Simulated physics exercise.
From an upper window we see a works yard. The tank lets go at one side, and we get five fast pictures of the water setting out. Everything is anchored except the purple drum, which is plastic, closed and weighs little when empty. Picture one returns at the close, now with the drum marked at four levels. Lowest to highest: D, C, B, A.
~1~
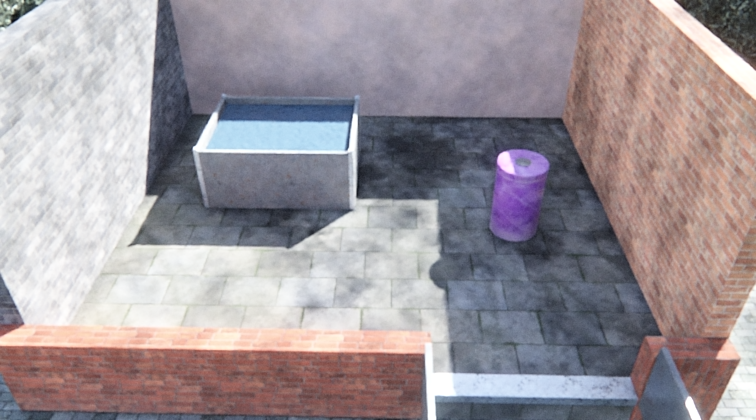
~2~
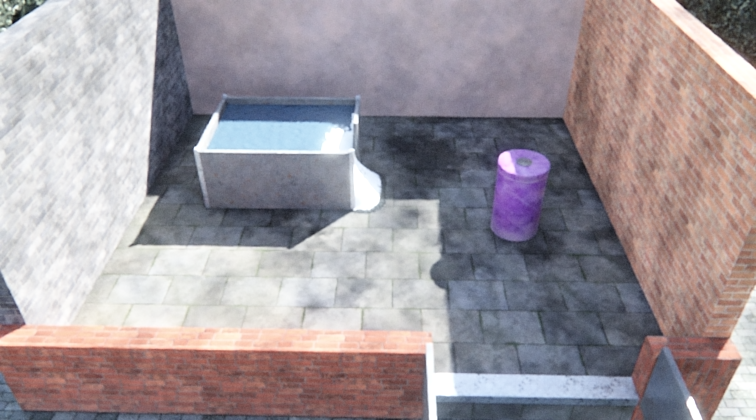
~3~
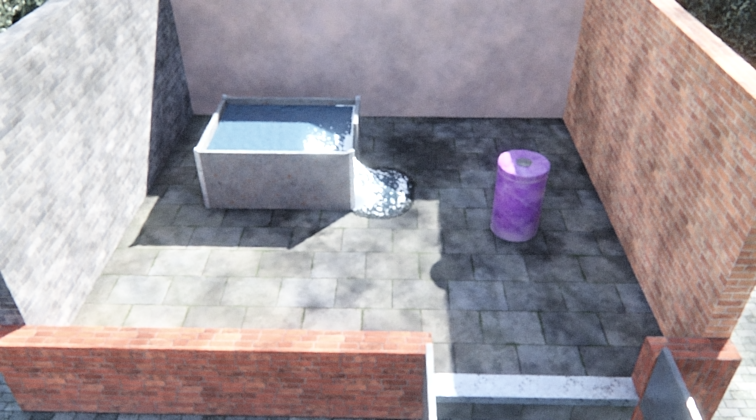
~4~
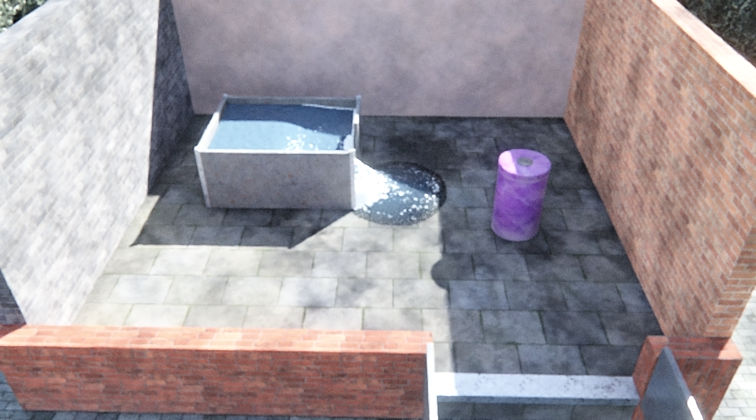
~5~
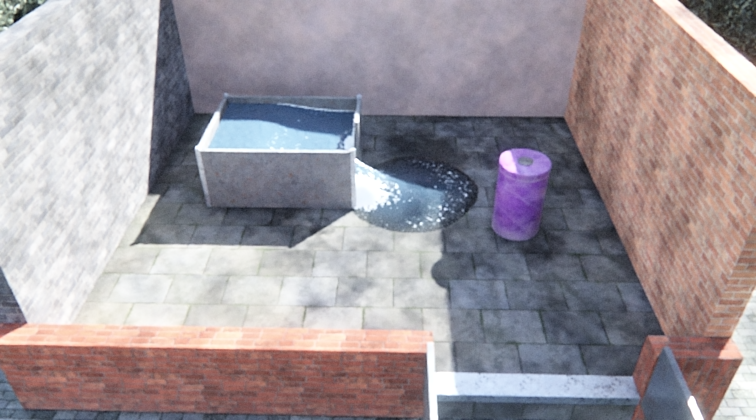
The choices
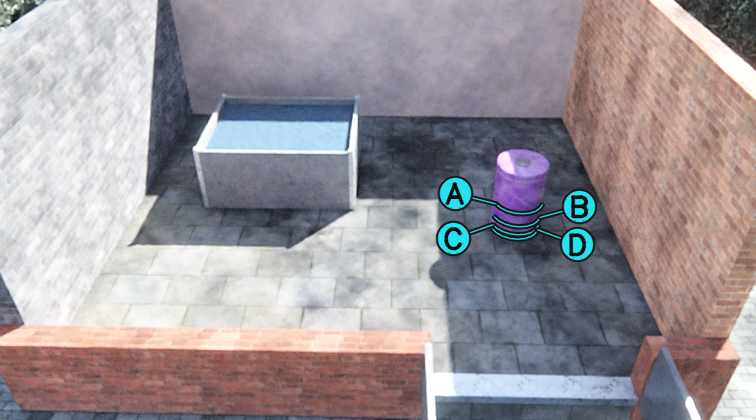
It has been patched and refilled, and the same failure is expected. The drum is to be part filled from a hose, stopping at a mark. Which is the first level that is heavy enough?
A is the one.
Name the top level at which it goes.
B it is.
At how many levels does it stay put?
One.
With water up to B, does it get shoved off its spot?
Yes, that goes wrong.
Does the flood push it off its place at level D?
Yes, that goes wrong.
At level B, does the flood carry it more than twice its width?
No, less.
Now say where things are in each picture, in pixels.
Lid of the purple drum at (523, 163); tank full, its middle at (283, 128); open gate at (537, 338).
Water covers 1 % of the ground and is seen nearest the drum at (373, 207).
Water covers 3 % of the ground and is seen nearest the drum at (399, 211).
Water covers 5 % of the ground and is seen nearest the drum at (431, 207).
Lid of the purple drum at (525, 162); water covers 7 % of the ground and is seen nearest the drum at (457, 210).
On the marked copy, A at (521, 213); B at (519, 226); C at (518, 234); D at (517, 239); from the bottom up D, C, B, A.
With A, it does not move.
With B, it is pushed about its own width away.
With C, it is pushed about 4 times its own width away.
With D, it is washed out through the gate.
